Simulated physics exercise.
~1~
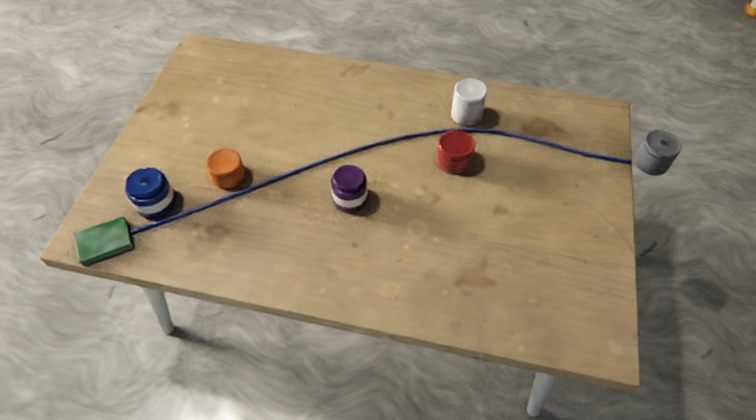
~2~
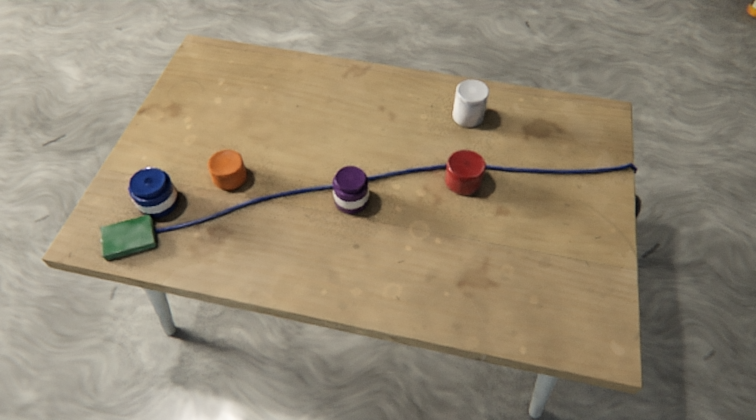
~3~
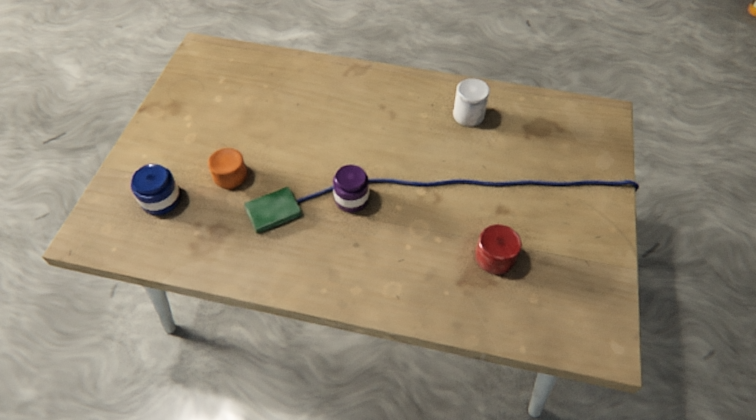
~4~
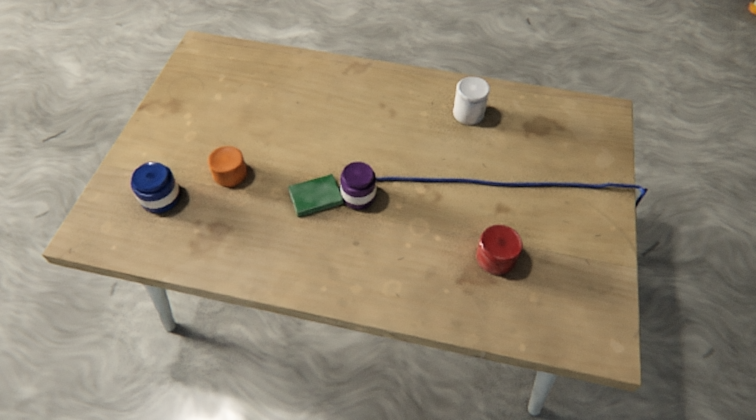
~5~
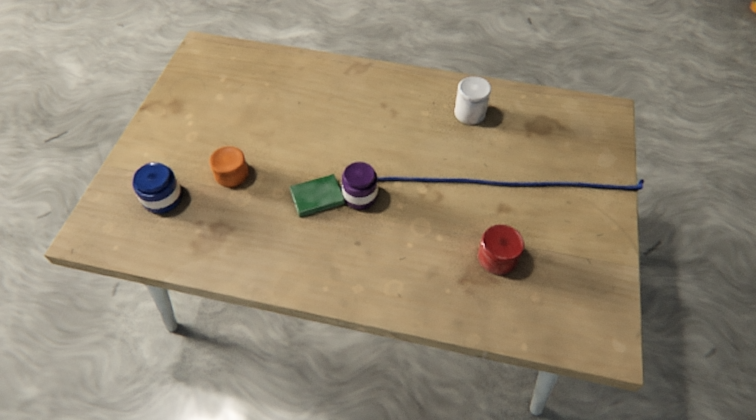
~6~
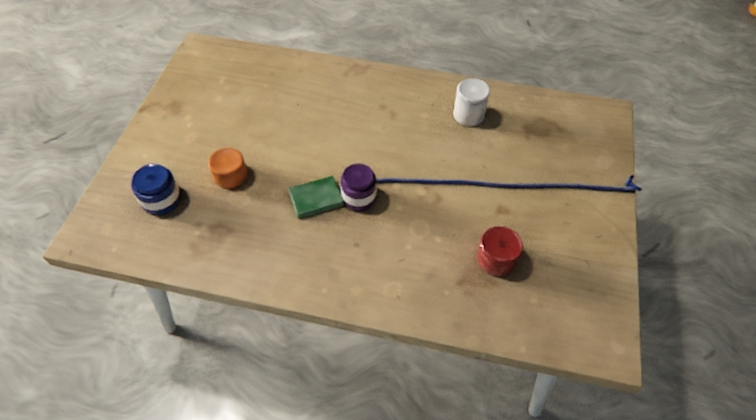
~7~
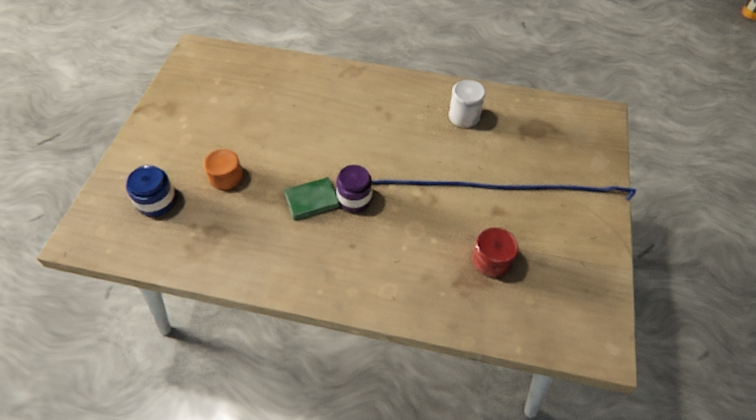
On a wooden table, a grey object tied to a blue cord dropped off the right edge, dragging a green block rightward as the cord straightened and pushed a red tub toward the front, until the block came to rest against a purple jar.
